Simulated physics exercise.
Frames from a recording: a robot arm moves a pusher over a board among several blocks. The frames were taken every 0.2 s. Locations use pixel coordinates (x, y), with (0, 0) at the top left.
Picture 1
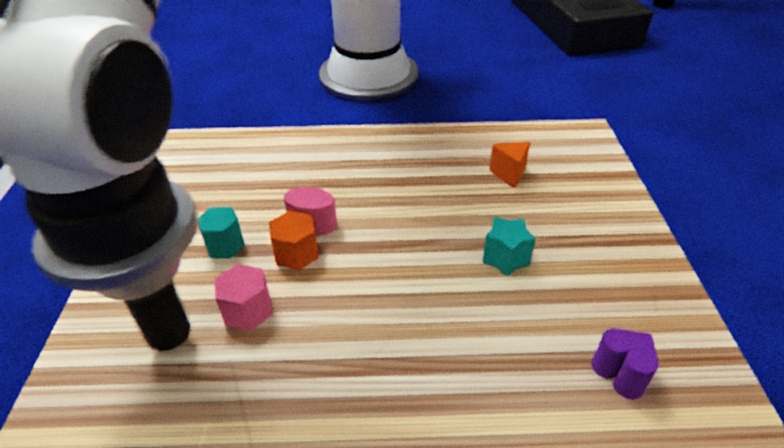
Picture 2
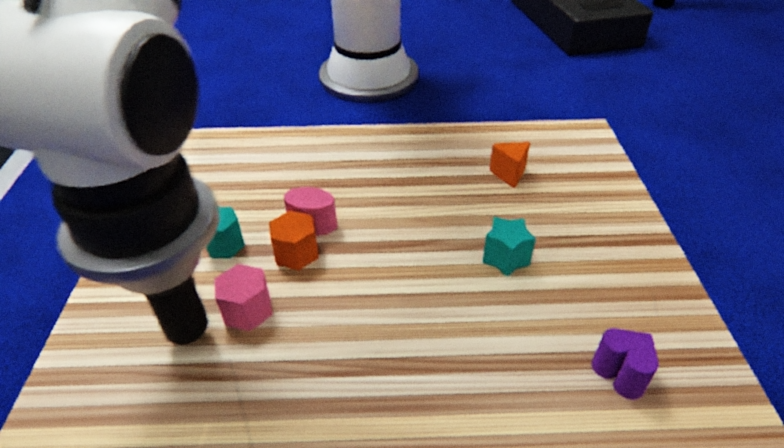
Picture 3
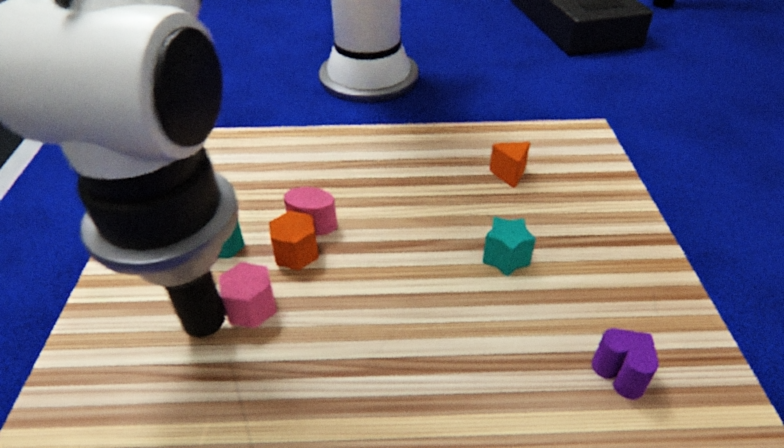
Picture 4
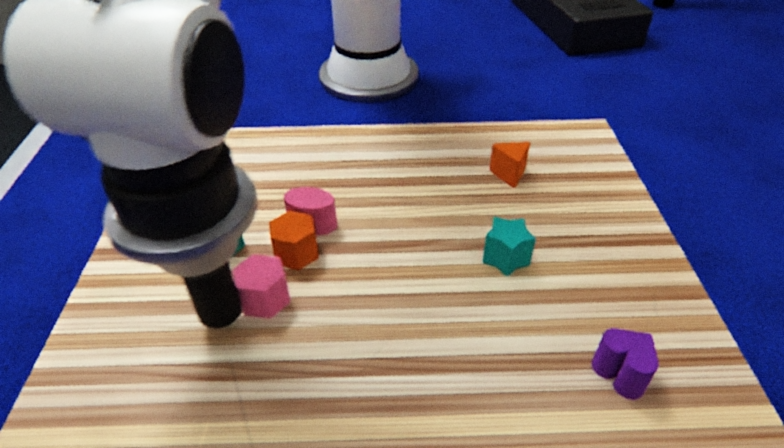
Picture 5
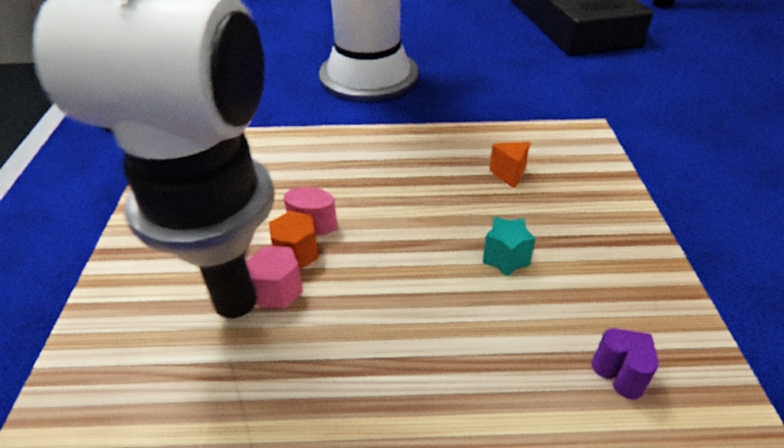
On a striped wooden board, a robot arm moved its black pusher rightward to a pink six-sided block and nudged it right and slightly away, while the other visible blocks stayed still.
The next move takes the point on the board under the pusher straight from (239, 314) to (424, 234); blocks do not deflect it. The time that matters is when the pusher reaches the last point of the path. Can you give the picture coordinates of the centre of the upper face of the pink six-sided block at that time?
It will end up at (398, 187).
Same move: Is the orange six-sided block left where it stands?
No, I don't think so.
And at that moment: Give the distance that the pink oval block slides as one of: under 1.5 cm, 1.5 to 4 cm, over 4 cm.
Distance: Between 1.5 and 4 cm.
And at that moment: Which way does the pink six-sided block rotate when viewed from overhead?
It makes a counterclockwise turn.
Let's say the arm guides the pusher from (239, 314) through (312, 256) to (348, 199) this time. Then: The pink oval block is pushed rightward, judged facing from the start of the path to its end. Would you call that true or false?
The statement is false.
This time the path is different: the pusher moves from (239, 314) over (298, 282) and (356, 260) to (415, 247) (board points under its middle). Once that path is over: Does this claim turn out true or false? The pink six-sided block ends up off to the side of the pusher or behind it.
Answer: False.
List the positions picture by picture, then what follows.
In the first frame, lower end of the pusher (169, 333), tops of blocks, pink six-sided block (240, 283), orange six-sided block (292, 226), pink oval block (309, 197), turquoise star (511, 231).
In the second frame, pusher (187, 327), blocks as before.
In the third frame, pusher (204, 320), pink six-sided block (244, 280).
In the fourth frame, pusher (220, 312), pink six-sided block (258, 272).
In the fifth frame, pusher (235, 303), pink six-sided block (272, 262), orange six-sided block (292, 226), pink oval block (309, 197), turquoise star (511, 231).
What follows on the original path. One third of the way, pusher (305, 274); pink six-sided block (335, 234), turned 40° anticlockwise; orange six-sided block (312, 211), turned 50° anticlockwise; pink oval block (309, 185).
Two thirds of the way, pusher (369, 247); pink six-sided block (384, 205), turned 55° anticlockwise; orange six-sided block (312, 210), turned 55° anticlockwise; pink oval block (309, 184).
At the end, pusher (425, 222); pink six-sided block (398, 187), turned 95° anticlockwise; orange six-sided block (312, 210), turned 55° anticlockwise; pink oval block (309, 184); turquoise star not moved.
